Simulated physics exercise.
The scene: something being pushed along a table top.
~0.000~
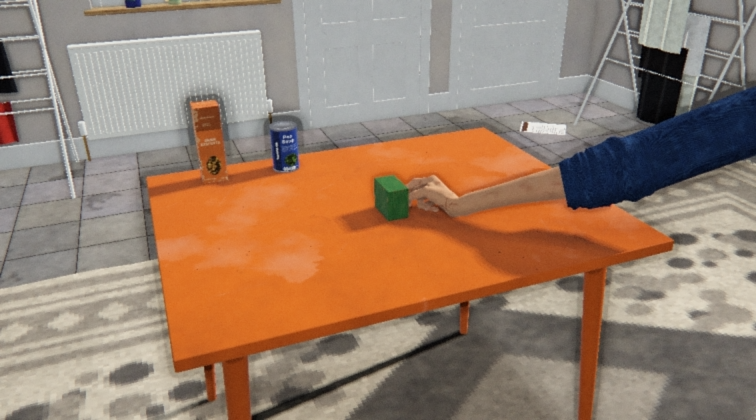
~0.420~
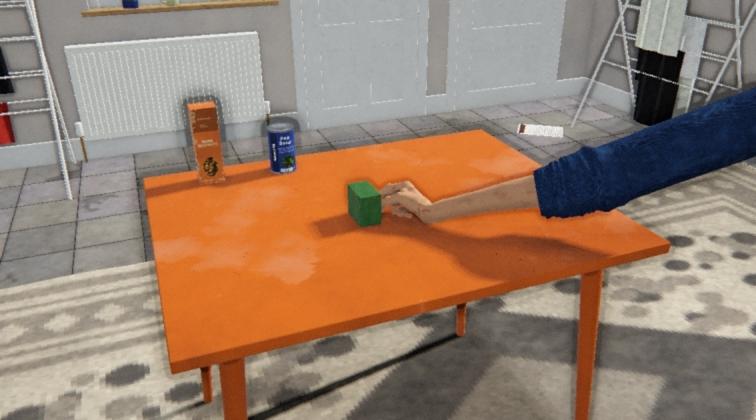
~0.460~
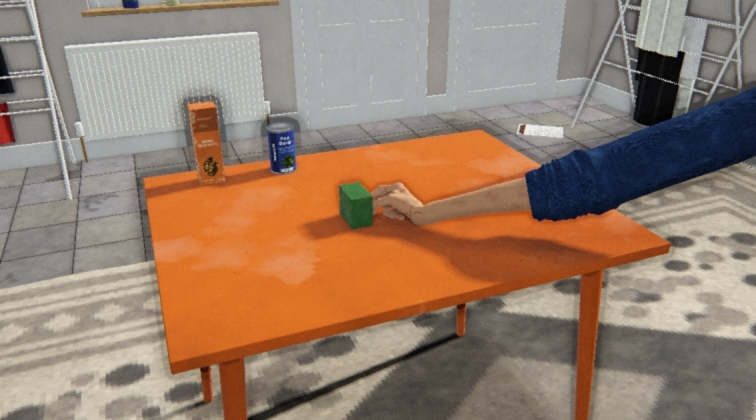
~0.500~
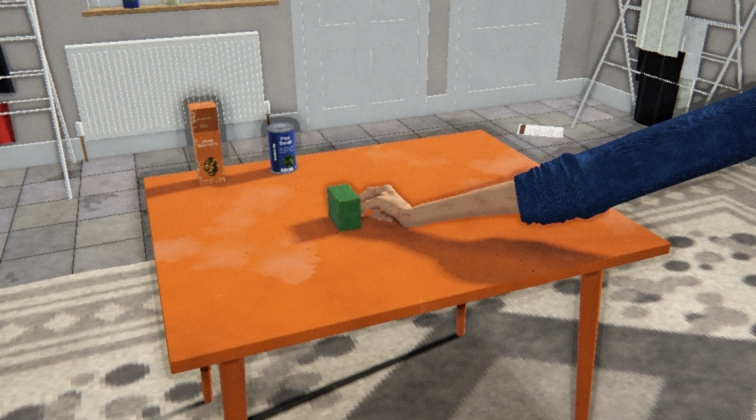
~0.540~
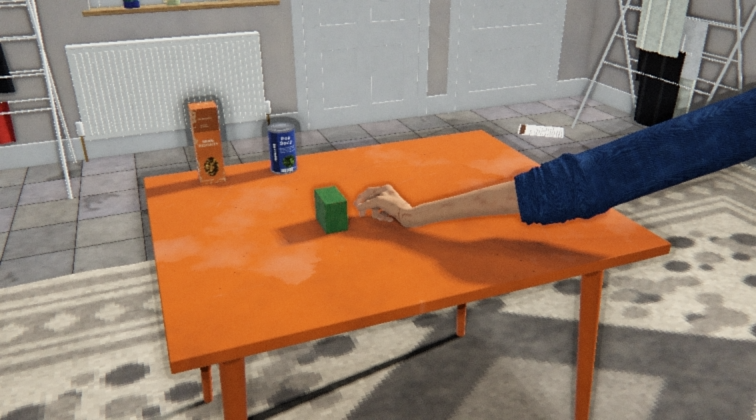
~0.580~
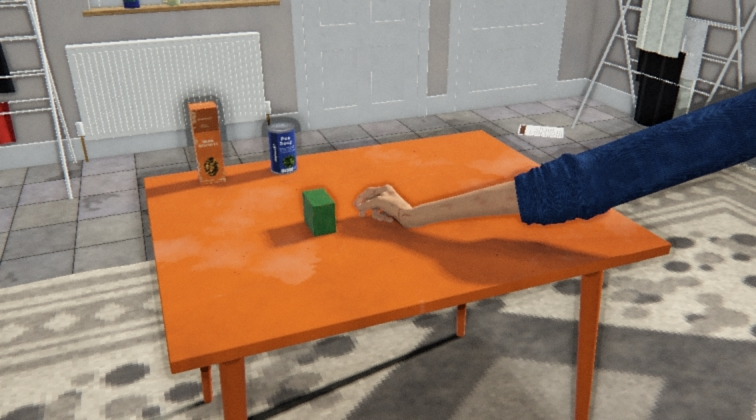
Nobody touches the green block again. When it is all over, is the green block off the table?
The green block stays on the table.
Around 0.68 s, green block displaced about its own width near (295, 216).
Around 0.78 s, green block displaced well along near (281, 218).
Around 0.88 s, green block displaced well along near (275, 219).
Finally (1.3 s), moved from the start, green block. Final places as the last picture's camera would see them, green block near (275, 219).
